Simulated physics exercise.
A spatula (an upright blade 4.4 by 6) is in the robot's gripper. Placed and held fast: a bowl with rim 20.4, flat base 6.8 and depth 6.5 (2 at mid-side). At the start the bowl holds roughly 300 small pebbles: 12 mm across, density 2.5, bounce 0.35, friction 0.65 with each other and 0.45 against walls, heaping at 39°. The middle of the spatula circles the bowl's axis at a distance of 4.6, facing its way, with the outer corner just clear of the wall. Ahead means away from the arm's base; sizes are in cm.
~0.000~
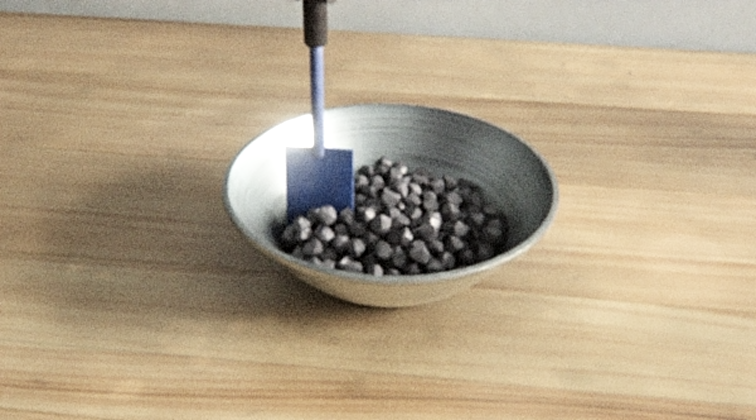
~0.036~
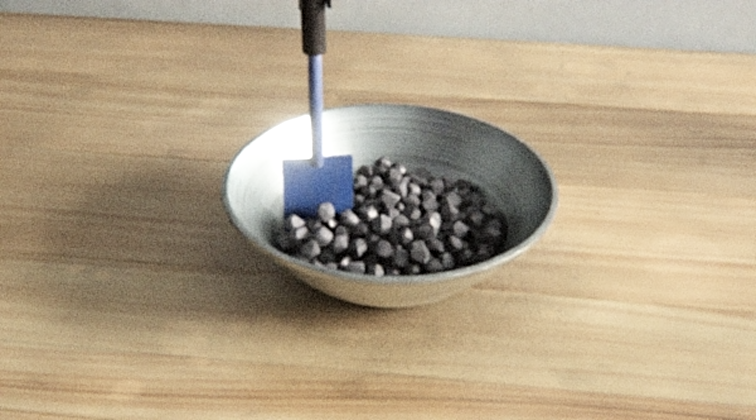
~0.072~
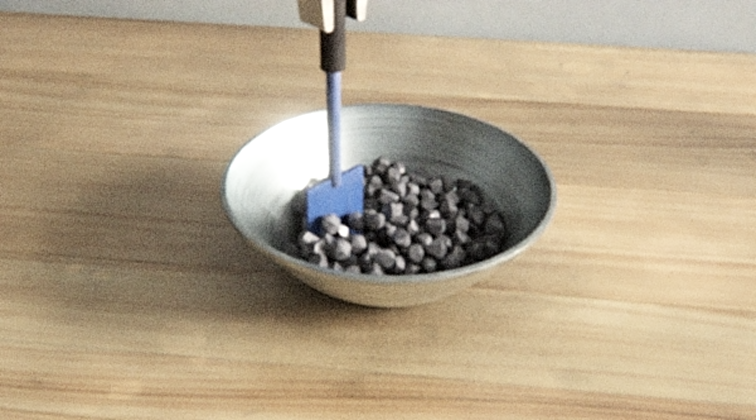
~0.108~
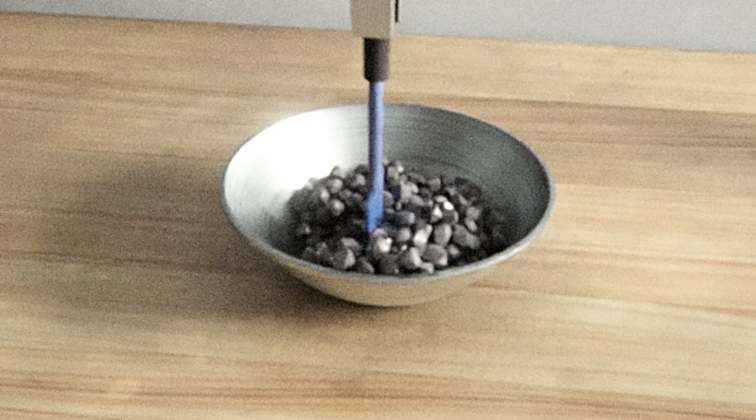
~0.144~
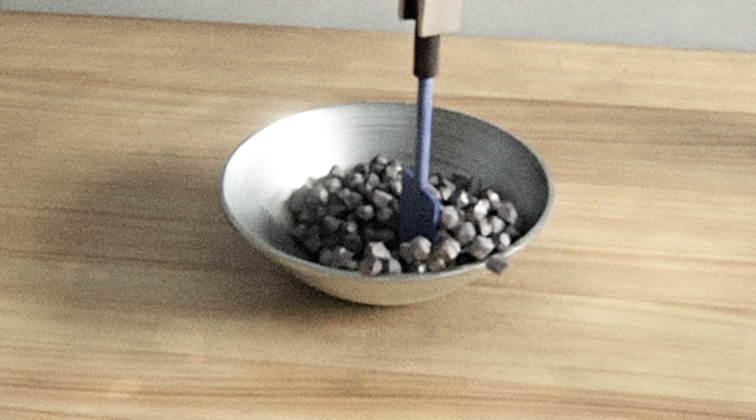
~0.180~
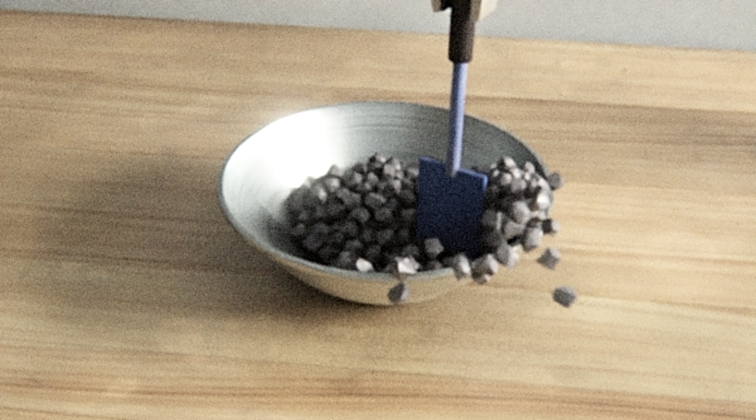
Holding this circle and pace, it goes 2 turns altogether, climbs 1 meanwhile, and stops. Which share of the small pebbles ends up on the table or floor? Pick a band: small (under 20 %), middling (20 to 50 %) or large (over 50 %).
Middling.
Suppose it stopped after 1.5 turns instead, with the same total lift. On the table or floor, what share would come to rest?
Roughly 30 per cent would end up there.
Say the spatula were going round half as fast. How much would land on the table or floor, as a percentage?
About 15 percent, I'd say.
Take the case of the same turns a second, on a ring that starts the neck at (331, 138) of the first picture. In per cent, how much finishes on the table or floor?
It comes to around 25 percent.
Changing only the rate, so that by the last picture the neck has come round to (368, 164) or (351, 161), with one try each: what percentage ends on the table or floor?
Near 10 per cent for the first, near 5 per cent for the second.
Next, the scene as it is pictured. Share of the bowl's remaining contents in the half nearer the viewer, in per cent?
Some 50 per cent.
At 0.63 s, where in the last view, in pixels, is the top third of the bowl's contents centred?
In the last picture it sits around (446, 204).
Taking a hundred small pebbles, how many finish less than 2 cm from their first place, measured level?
Roughly 20 percent.
After 0.40 s, 13° round, highest piece 11 above the table; 223 in the bowl, 49 on the table or floor, 31 in flight or on the tool.
After 0.63 s, 232° round, highest piece 9 above the table; 192 in the bowl, 100 on the table or floor, 11 in flight or on the tool.
After 0.94 s, 0° round, highest piece 6 above the table; 187 in the bowl, 116 on the table or floor.
After 1.64 s, 0° round, highest piece 5 above the table; 187 in the bowl, 116 on the table or floor.
In the end, 187 in the bowl, 116 on the table or floor. That is 38 % on the table or floor.
